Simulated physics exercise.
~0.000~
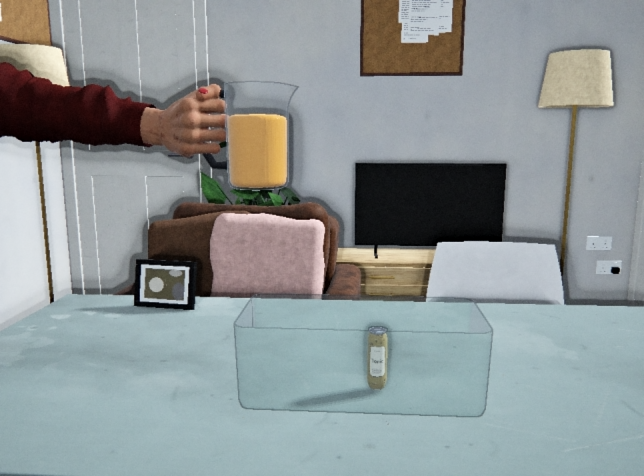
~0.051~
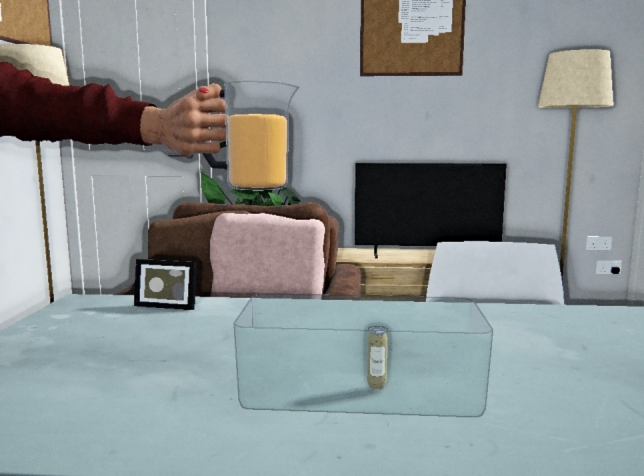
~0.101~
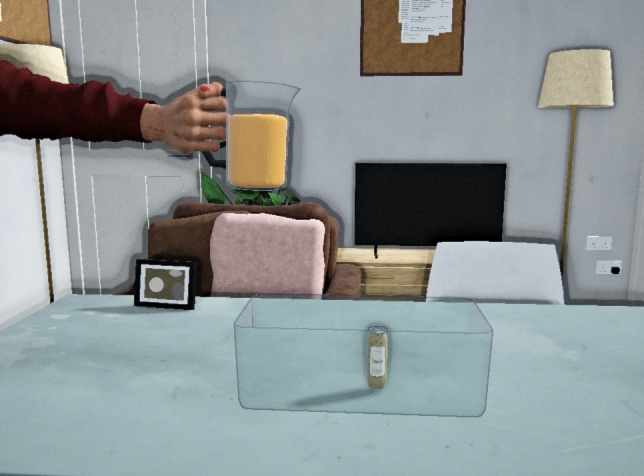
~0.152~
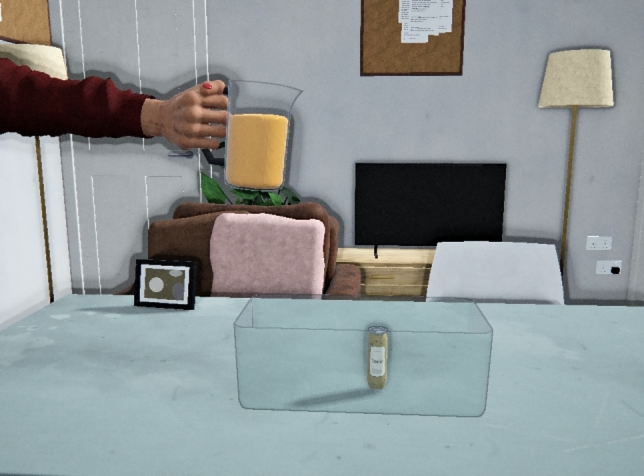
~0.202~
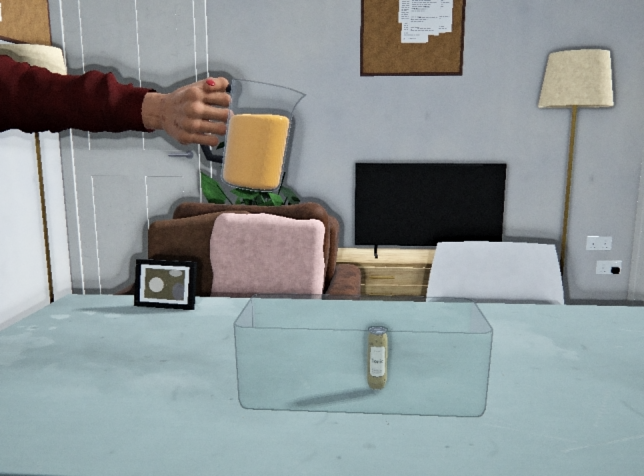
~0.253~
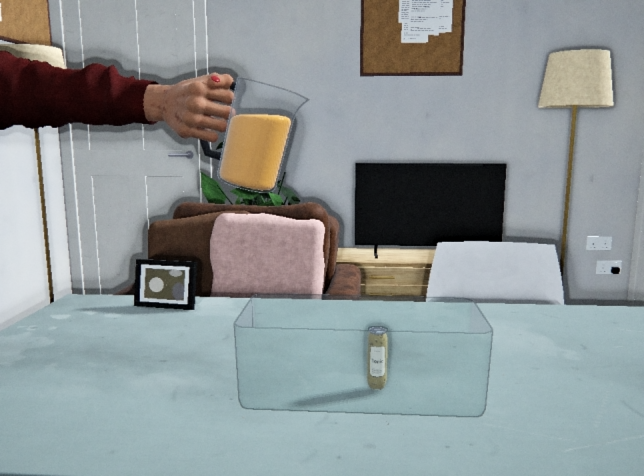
In a living room, a hand on the left slowly tilting a jug of orange juice rightward above a clear basin holding a small tin.
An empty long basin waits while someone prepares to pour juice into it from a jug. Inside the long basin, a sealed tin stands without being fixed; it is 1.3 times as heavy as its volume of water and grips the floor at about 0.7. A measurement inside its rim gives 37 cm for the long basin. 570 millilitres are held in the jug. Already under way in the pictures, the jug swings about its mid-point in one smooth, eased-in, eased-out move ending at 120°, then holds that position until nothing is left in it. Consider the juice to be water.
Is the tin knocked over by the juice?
Yes, my guess is it's going to keel over.
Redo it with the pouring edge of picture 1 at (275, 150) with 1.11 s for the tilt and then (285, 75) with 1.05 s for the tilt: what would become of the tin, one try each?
Try 1: Still standing; try 2: Tipped over.
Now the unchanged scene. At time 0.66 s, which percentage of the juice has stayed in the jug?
Some 92 % of it is still there.
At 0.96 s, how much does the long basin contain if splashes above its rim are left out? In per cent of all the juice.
The share is close to 32 percent.
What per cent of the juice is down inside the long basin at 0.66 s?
Near 0 in a hundred.
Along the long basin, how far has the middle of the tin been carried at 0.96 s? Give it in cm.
I'd put it at around 0 centimetres.
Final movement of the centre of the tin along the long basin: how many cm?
9.0 cm.
Then, 0.66 s in, the tilt is 78° and 91 per cent is still to pour; the tin stands where it began.
Then, 0.96 s in, the tilt is 115° and 27 per cent is still to pour; the tin stands where it began.
Then, 1.27 s in, the tilt is 120° and 0 per cent is still to pour; the tin leans 29°.
Then, 1.61 s in, the tilt is 120° and 0 per cent is still to pour; the tin lies on its side.
Finally, the tin lies on its side.
